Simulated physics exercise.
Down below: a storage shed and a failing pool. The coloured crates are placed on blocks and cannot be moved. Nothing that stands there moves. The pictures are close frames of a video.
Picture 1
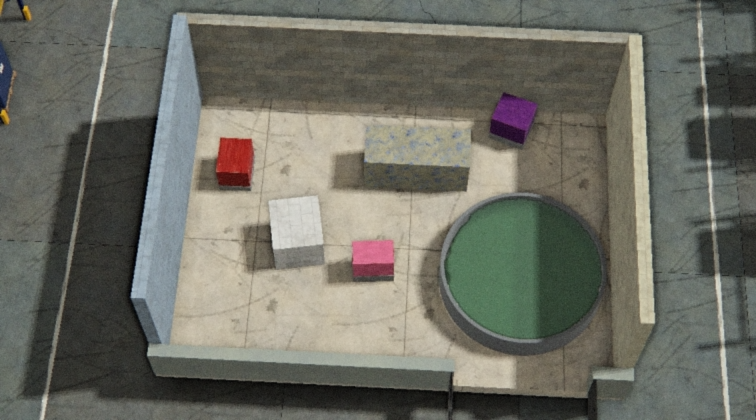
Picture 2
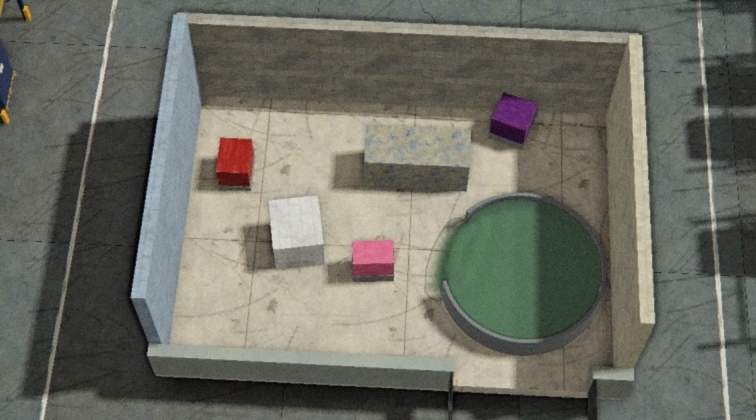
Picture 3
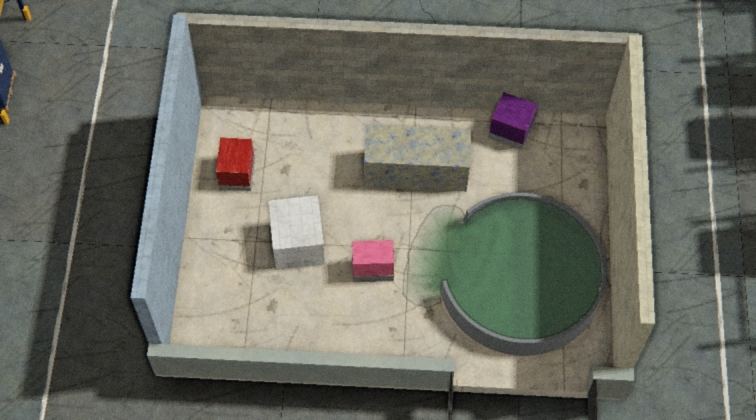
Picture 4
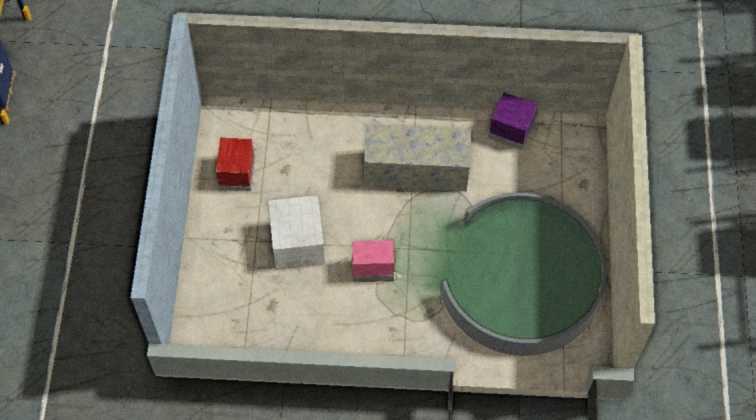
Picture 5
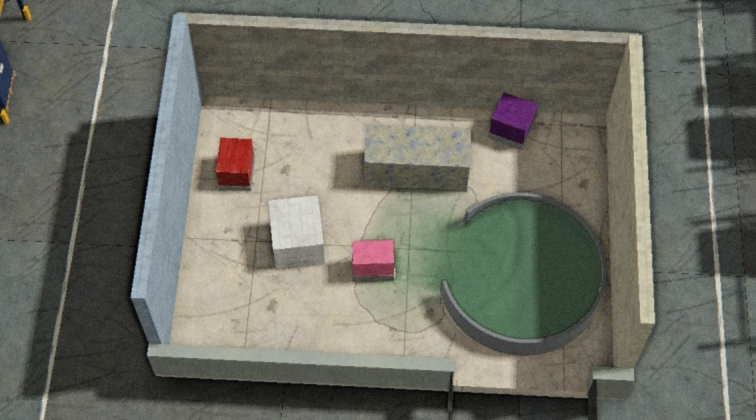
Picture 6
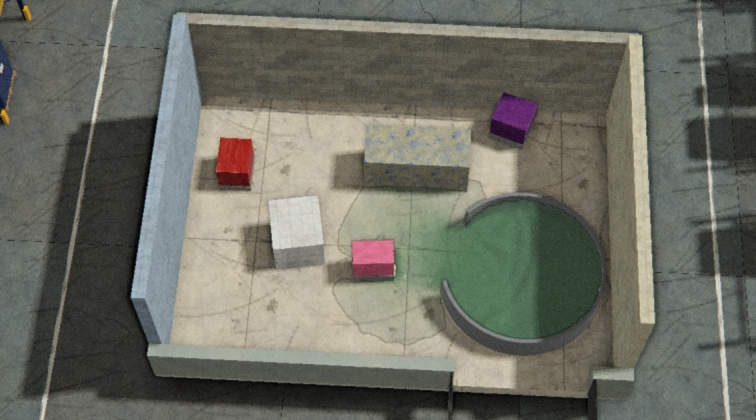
At first, a round pool of green water sits whole and still in a walled enclosure, near red, white, pink, purple and speckled blocks. Then a gap opens in its left side and water pours out, spreading leftward across the pale floor in a thin, widening sheet around the pink block.
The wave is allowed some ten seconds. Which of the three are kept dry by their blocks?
The red crate ends up wet; the purple crate remains dry; the pink crate ends up wet.
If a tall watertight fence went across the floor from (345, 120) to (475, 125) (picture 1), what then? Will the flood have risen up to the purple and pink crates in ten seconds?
First purple, which is left alone, then pink, which gets reached.
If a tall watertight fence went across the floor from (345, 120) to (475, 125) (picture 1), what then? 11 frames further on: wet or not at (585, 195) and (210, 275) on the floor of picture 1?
In order, I'd call them bare and bare.
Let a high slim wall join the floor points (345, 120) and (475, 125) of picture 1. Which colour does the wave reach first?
It's the pink-painted one.
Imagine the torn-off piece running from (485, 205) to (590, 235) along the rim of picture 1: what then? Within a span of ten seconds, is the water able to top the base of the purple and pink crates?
The purple crate is reached; the pink crate is untouched.
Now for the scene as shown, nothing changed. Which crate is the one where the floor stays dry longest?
Crate: The crate marked purple.
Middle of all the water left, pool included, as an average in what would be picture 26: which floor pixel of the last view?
The water's centre sits above (415, 253).
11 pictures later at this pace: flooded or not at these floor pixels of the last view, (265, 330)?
Result for the point: Waterlogged.
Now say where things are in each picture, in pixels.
The first frame shows the round pool at (523, 267) is whole and still.
In the second frame, water pours out at (446, 253) and has run to a hidden place.
In the third frame, water pours out at (446, 254) and has run to (412, 297).
In the fourth frame, water pours out at (446, 255) and has run to (383, 296).
In the fifth frame, water pours out at (446, 255) and has run to (362, 295).
In the sixth frame, the front is at (340, 294), out from the gap at (446, 255).
A moment on, water covers 25 % of the floor; the red crate not reached, the purple crate not reached, the pink crate water round its plinth.
Next, water covers 40 % of the floor; the red crate water round its plinth, the purple crate not reached, the pink crate water round its plinth.
Then, water covers 60 % of the floor; the red crate water round its plinth, the purple crate not reached, the pink crate water round its plinth.
Later, water covers 90 % of the floor; the red crate water round its plinth, the purple crate water round its plinth, the pink crate water round its plinth.
In the end, water covers 100 % of the floor; the red crate was topped, the purple crate stayed above the water, the pink crate was topped.
